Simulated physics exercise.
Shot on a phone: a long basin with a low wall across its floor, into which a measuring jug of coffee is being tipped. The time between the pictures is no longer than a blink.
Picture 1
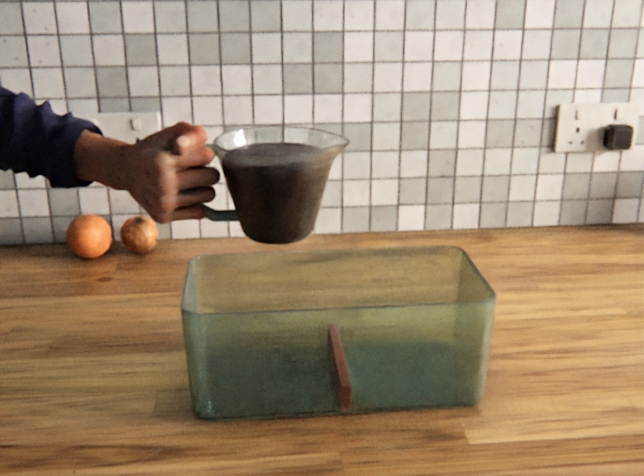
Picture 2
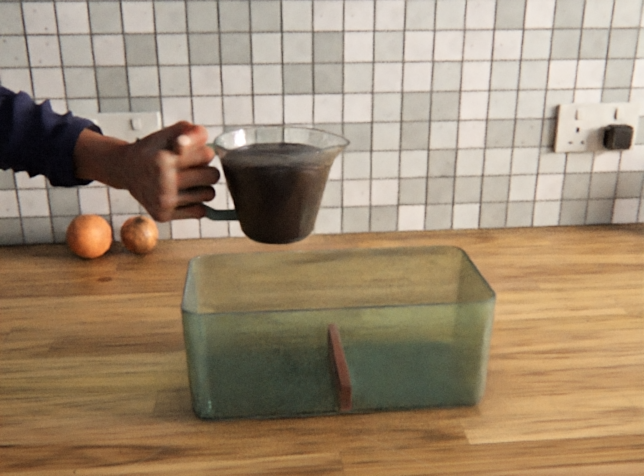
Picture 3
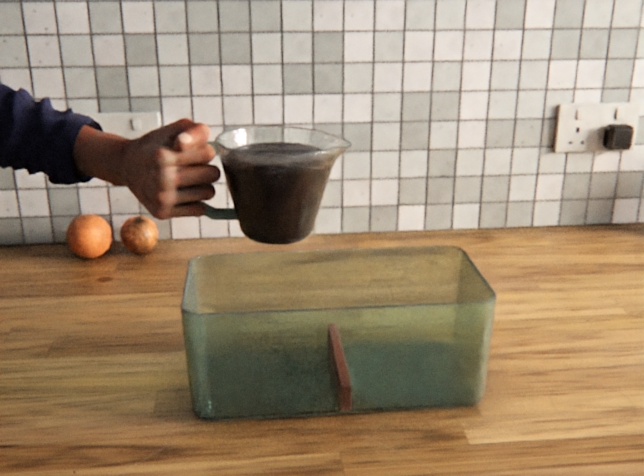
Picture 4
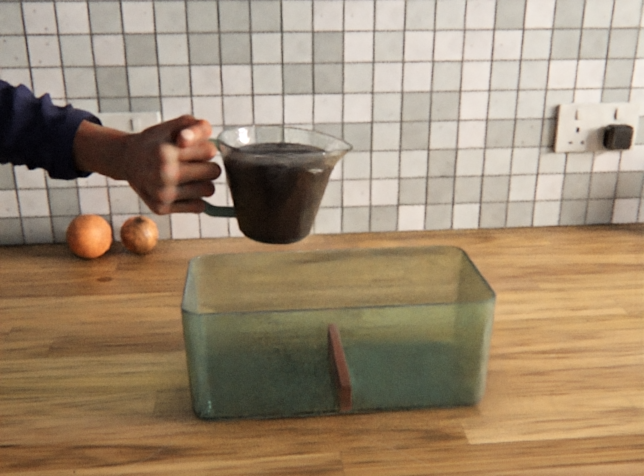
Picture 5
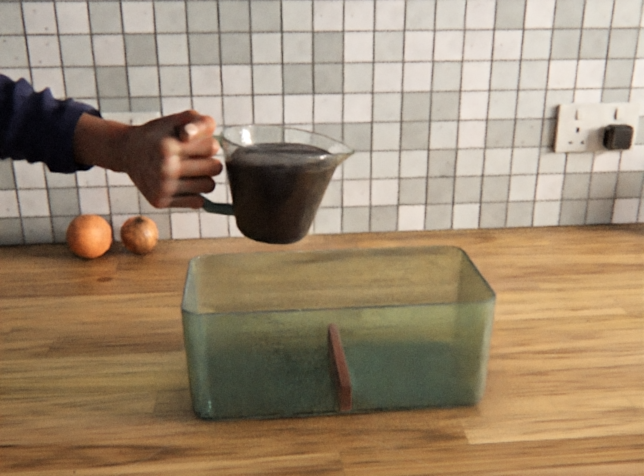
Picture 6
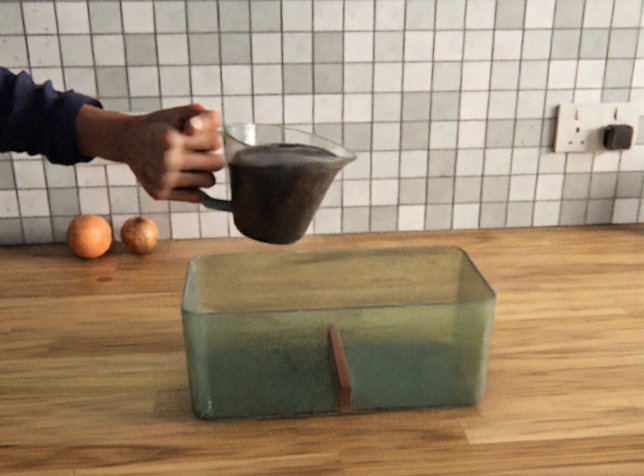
The clip shows a hand holding a glass measuring jug of dark coffee above a long, clear basin with a low wall across its floor, gradually tilting the jug slightly to the right while the basin stays still.
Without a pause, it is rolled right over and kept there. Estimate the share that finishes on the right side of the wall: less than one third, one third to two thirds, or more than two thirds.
The right side ends up with more than two thirds.
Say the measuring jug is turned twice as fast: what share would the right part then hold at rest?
I'd say roughly 85 in every hundred ends up there.
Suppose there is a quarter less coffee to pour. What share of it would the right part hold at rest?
90 per cent.
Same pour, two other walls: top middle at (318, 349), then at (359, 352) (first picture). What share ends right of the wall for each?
Around 95 percent in try one and around 80 percent in try two.
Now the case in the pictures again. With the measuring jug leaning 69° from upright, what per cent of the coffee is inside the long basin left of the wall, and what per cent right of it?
Left about 0, right about 20.
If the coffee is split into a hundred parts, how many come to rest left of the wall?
That works out near 10 in every hundred.
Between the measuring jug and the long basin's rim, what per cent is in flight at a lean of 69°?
About 20 per cent.
A moment on, the measuring jug is tipped part way and 59 per cent is still to pour, 0 is left of the wall and 21 right of it.
Next, the measuring jug is tipped right over and 4 per cent is still to pour, 5 is left of the wall and 87 right of it.
Then the measuring jug is tipped right over and 0 per cent is still to pour, 9 is left of the wall and 90 right of it.
Later the measuring jug is tipped right over and 0 per cent is still to pour, 10 is left of the wall and 89 right of it.
At rest 10 per cent lies left of the wall, 89 right of it and 1 outside.
